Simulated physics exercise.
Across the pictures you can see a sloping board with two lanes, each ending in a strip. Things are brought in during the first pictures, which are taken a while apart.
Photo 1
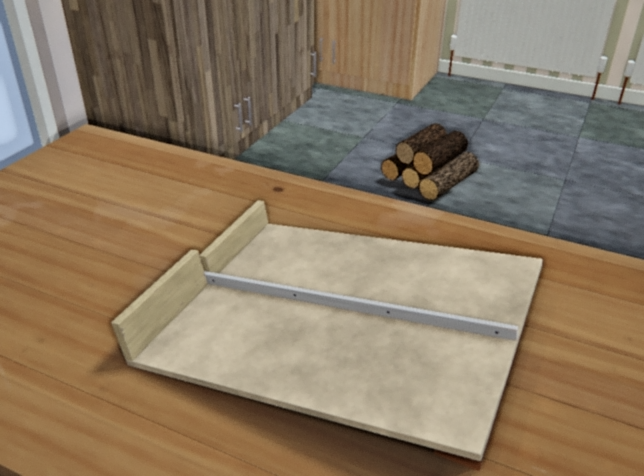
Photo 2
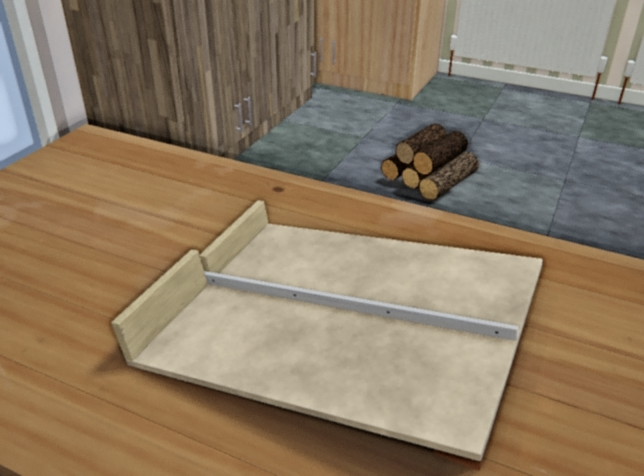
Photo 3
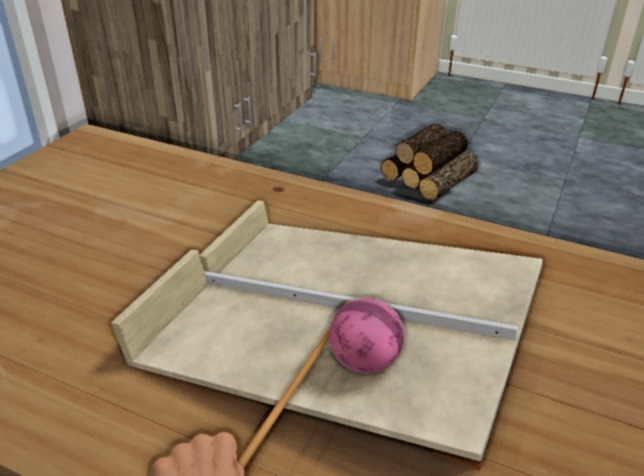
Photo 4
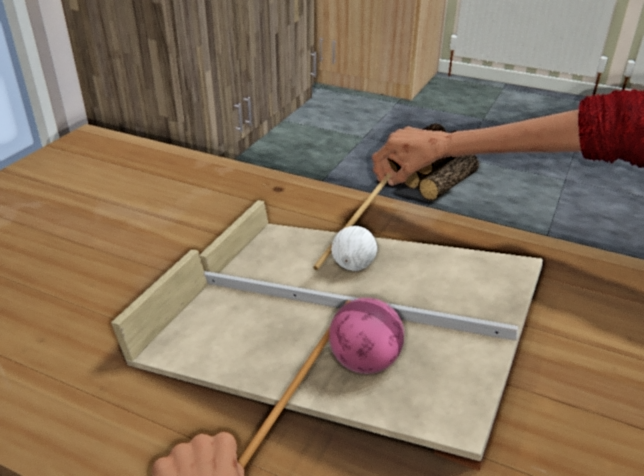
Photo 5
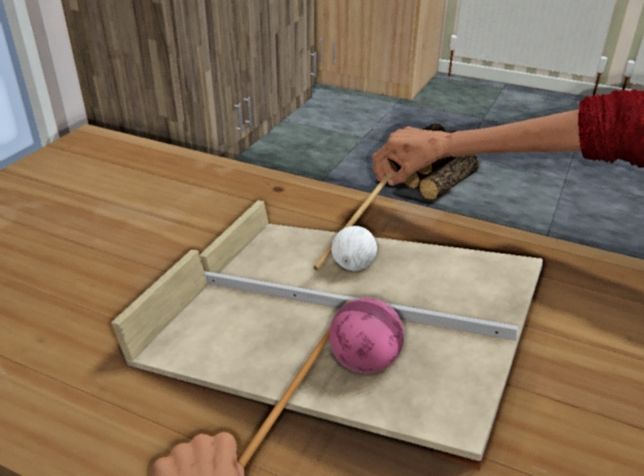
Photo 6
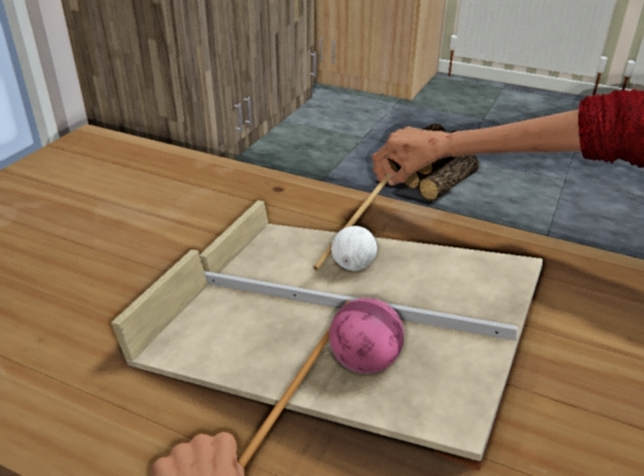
Hands holding thin sticks against a pink ball and a smaller white onion on a two-lane board, then keeping still.
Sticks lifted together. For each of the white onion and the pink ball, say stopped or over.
Outcome: White onion: Held back; pink ball: Held back.
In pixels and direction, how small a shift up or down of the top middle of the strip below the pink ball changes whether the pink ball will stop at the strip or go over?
The switch happens after a shift of some 24 pixels down.
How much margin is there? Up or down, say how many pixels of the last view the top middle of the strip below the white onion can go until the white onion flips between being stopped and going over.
Down, roughly 16 px.
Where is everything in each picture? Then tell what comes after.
The first frame shows board (340, 292).
The second frame shows board (340, 292).
The third frame shows board (340, 292).
The fourth frame shows held back by the sticks; pink ball (367, 336); board (340, 292).
The fifth frame shows held back by the sticks; white onion (354, 248); board (340, 292).
The sixth frame shows held back by the sticks; white onion (354, 248); pink ball (367, 336); board (340, 292).
Then, 0.42 s on from there, white onion rolling on the board near (312, 244); pink ball rolling on the board near (314, 326).
In the end, the white onion stops on the board, near (255, 236); the pink ball stops on the board, near (190, 300).
